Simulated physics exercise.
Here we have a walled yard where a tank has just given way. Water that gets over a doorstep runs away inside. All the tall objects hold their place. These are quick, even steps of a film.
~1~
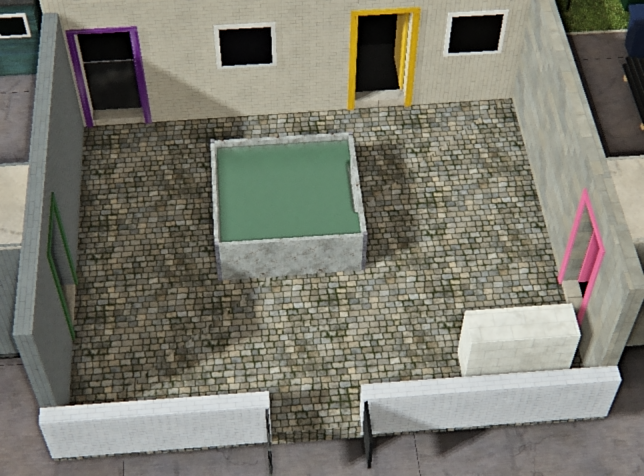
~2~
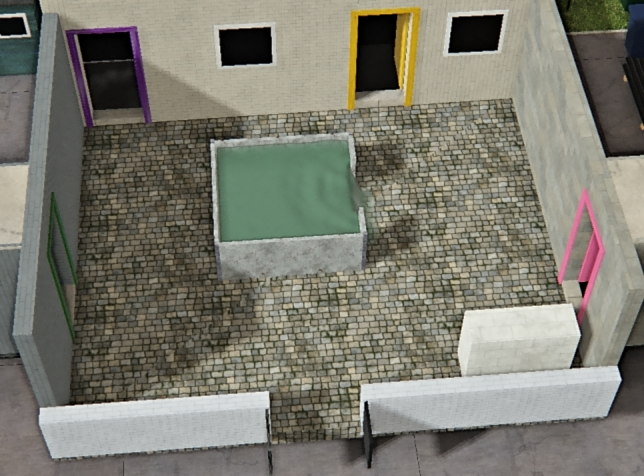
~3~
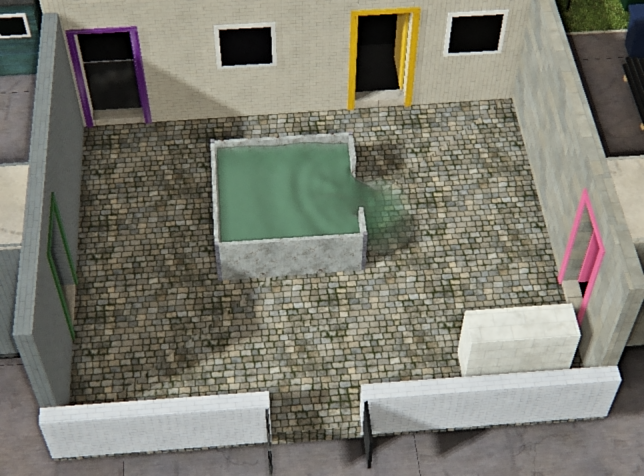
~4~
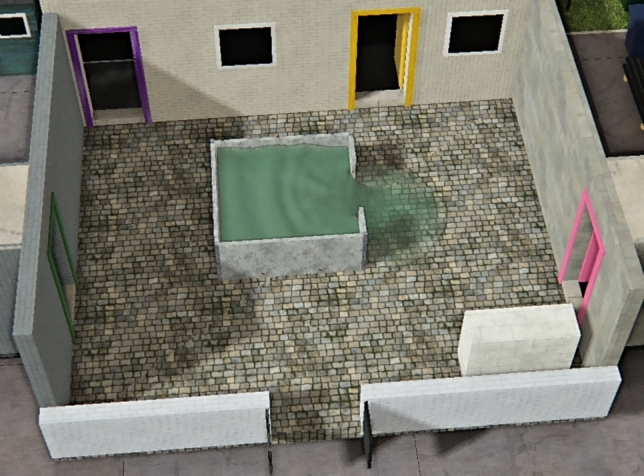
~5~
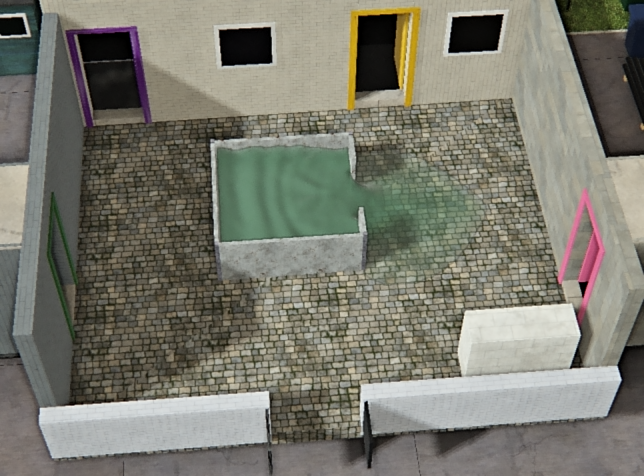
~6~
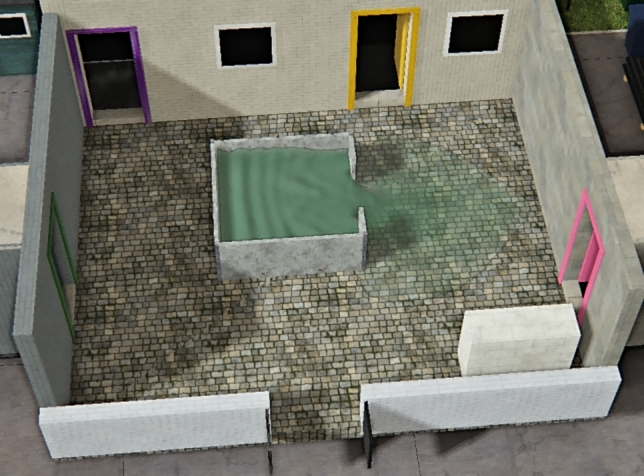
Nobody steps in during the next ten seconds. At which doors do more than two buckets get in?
The yellow door admits no more than that; the pink door lets in a lot; the green door lets in a lot; the purple door admits no more than that.
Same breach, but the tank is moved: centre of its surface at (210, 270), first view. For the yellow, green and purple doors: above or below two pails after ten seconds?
My reading: The yellow one lets less in, the green one stays under, the purple one keeps below it.
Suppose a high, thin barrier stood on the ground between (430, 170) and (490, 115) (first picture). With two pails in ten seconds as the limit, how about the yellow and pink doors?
In short: Yellow holds, pink floods.
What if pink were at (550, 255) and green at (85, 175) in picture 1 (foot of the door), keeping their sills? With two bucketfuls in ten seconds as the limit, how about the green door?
Then: The green one floods.
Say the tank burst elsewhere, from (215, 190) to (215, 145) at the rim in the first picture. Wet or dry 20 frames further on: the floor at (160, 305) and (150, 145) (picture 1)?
As listed: Covered, covered.
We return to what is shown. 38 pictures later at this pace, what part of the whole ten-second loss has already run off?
About 45 per cent.
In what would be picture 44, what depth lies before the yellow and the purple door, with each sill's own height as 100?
Roughly 50 per cent, then 30 per cent.
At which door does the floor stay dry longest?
That is the green one.
A moment on, water covers 30 % of the floor; the yellow door not reached, the pink door wet at the sill, nothing in, the green door not reached, the purple door not reached.
Next, water covers 35 % of the floor; the yellow door wet at the sill, nothing in, the pink door under two buckets in, the green door not reached, the purple door not reached.
Then, water covers 40 % of the floor; the yellow door wet at the sill, nothing in, the pink door over two buckets in, the green door not reached, the purple door not reached.
Later, water covers 85 % of the floor; the yellow door wet at the sill, nothing in, the pink door far over two buckets in, the green door not reached, the purple door wet at the sill, nothing in.
In the end, water covers 95 % of the floor; the yellow door wet at the sill, nothing in, the pink door far over two buckets in, the green door over two buckets in, the purple door under two buckets in.
